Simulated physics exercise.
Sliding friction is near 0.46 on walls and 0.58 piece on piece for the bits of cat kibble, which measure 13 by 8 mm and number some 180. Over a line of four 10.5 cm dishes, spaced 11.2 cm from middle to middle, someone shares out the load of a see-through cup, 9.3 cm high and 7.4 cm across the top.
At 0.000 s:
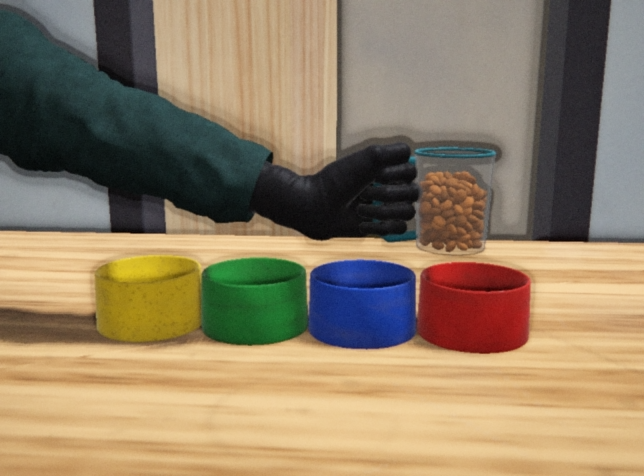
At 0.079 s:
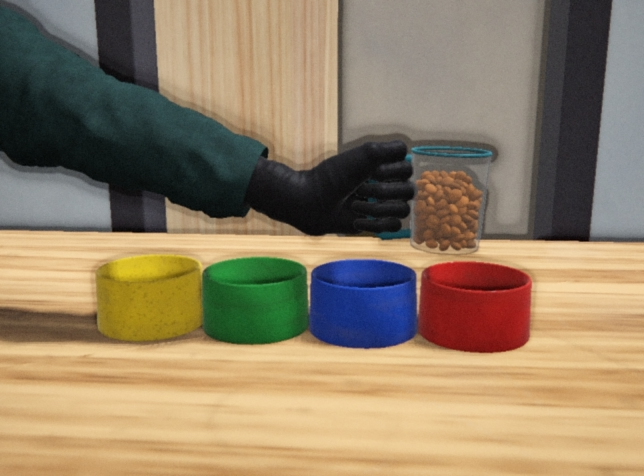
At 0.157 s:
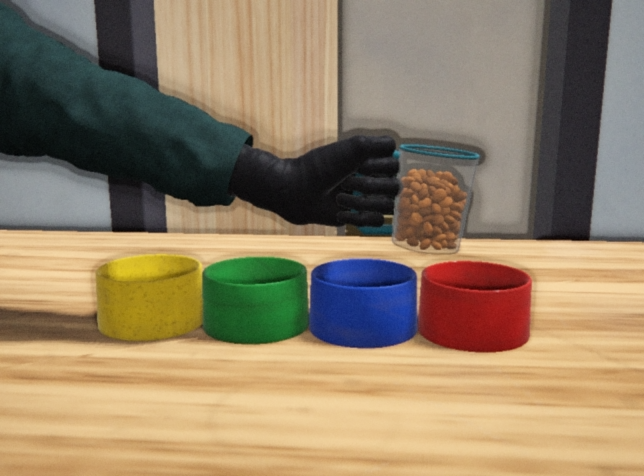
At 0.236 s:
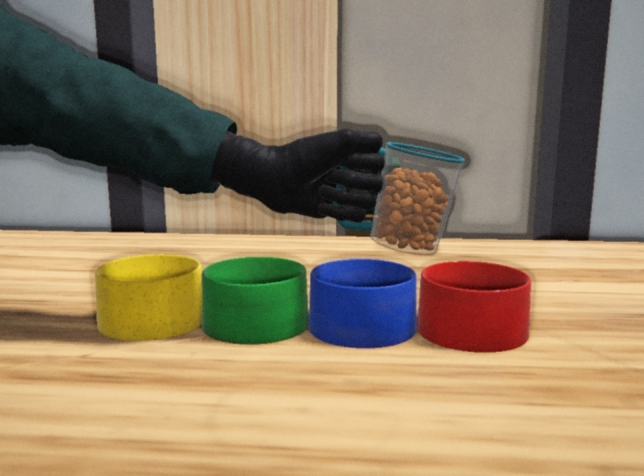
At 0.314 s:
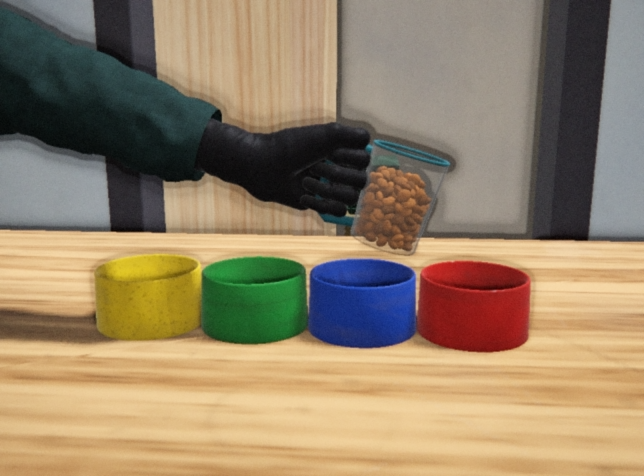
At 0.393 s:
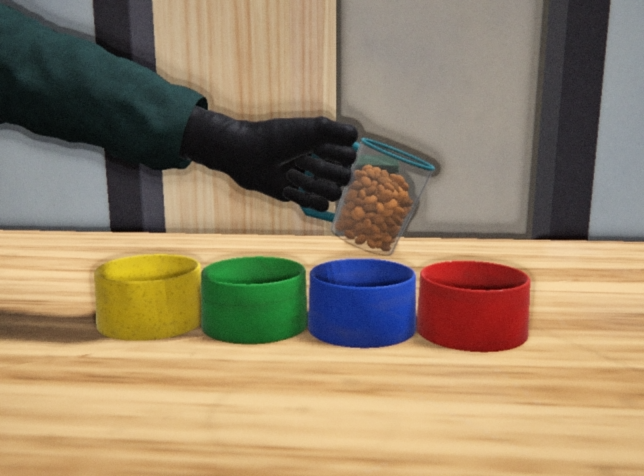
Gloved hand moving a clear cup of brown pieces leftward above yellow, green, blue and red dishes, gradually tilting it rightward.
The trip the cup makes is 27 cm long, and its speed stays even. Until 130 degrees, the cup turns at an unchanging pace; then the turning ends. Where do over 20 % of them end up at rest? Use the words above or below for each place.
Red: Below; blue: Below; green: Above; yellow: Below; counter: Below.
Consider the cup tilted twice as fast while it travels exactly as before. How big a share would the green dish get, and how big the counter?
Green 90, counter 0.
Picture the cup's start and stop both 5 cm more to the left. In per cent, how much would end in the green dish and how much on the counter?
Then I'd expect green at 0 and the counter at 10.
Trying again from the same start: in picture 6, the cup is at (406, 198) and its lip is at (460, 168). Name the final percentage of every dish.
It'd finish with red at 0, blue at 0, green at 100 and yellow at 0.
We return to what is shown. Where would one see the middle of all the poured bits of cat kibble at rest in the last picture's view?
Estimated resting centre: Around (248, 304).
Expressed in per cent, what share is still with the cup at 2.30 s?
About 0 per cent.
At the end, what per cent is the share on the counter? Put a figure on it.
The figure is about 0 percent.
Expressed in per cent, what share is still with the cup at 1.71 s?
90 %.
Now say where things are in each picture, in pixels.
In the first frame, cup at (452, 200), tilt 0 degrees, lip at (494, 153), moved 0.0 cm; middle of the pieces at (452, 210); red dish at (475, 277); blue dish at (363, 274); green dish at (254, 271); yellow dish at (149, 269).
In the second frame, cup at (448, 200), tilt 2 degrees, lip at (490, 153), moved 0.6 cm; middle of the pieces at (447, 209).
In the third frame, cup at (432, 199), tilt 6 degrees, lip at (478, 156), moved 2.1 cm; middle of the pieces at (431, 208).
In the fourth frame, cup at (414, 199), tilt 11 degrees, lip at (463, 160), moved 3.7 cm; middle of the pieces at (412, 208).
In the fifth frame, cup at (397, 198), tilt 16 degrees, lip at (448, 164), moved 5.4 cm; middle of the pieces at (394, 207).
In the sixth frame, cup at (379, 198), tilt 21 degrees, lip at (433, 168), moved 7.1 cm; middle of the pieces at (376, 207); red dish at (474, 275); blue dish at (362, 273); green dish at (254, 270); yellow dish at (148, 268). The cup turns about 65 degrees a second and travels 21 cm a second.
After 1.19 s, tilt 72 degrees; cup holds 100 %.
After 1.71 s, tilt 105 degrees; cup holds 90 %, green 10 %.
After 2.30 s, tilt 130 degrees; cup holds 0 %, green 100 %.
In the end, at 2.7 s, red 0 %, blue 0 %, green 100 %, yellow 0 %, counter 0 %.
